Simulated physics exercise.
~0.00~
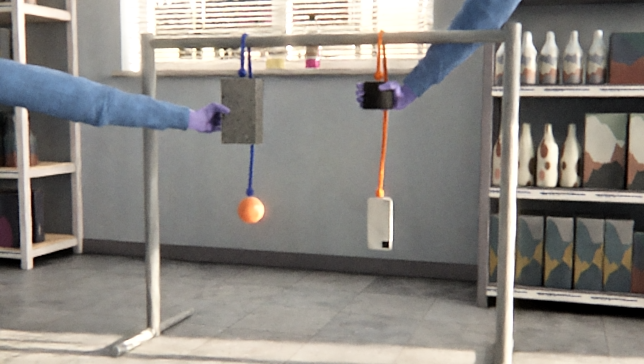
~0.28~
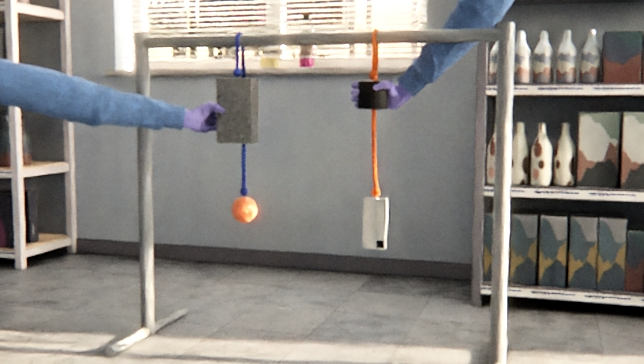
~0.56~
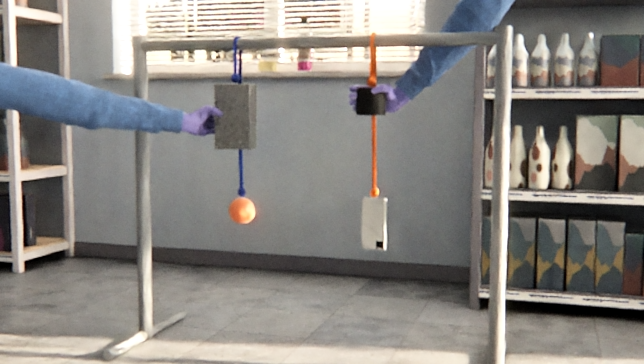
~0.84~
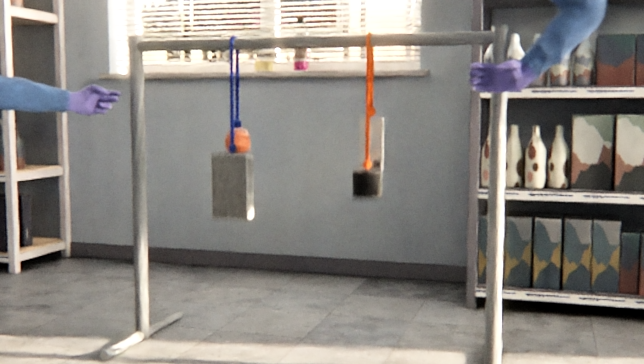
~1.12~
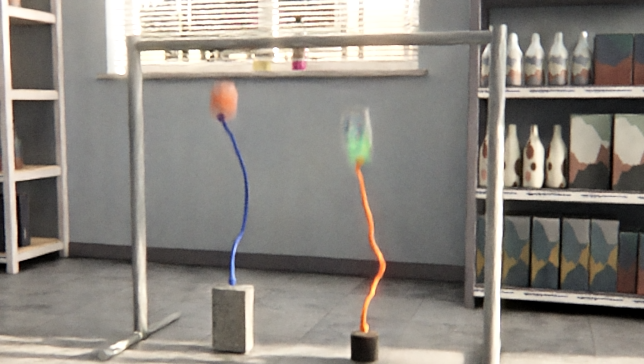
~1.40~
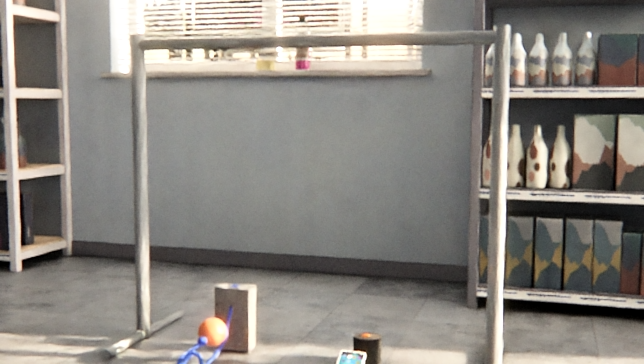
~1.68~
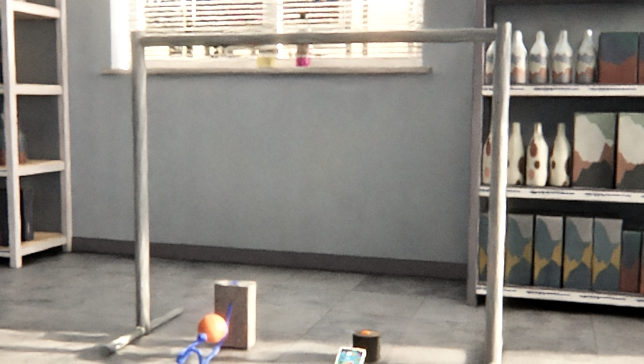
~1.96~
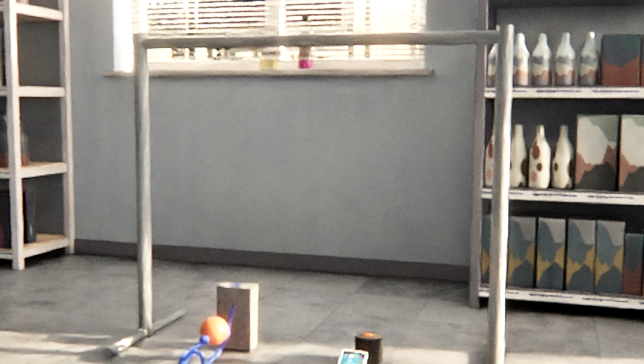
At the start, two gloved hands hold a grey block and a dark cylinder beside a metal rail, where a blue rope and an orange rope hang over the bar with an orange and a phone dangling below. The hands let go and draw back. The block and the cylinder drop, while the orange and the phone rise toward the rail. Both ropes come off the bar, trailing upward as the block and cylinder reach the floor. The orange and the phone then fall too, and everything ends up lying still on the floor beneath the empty rail.
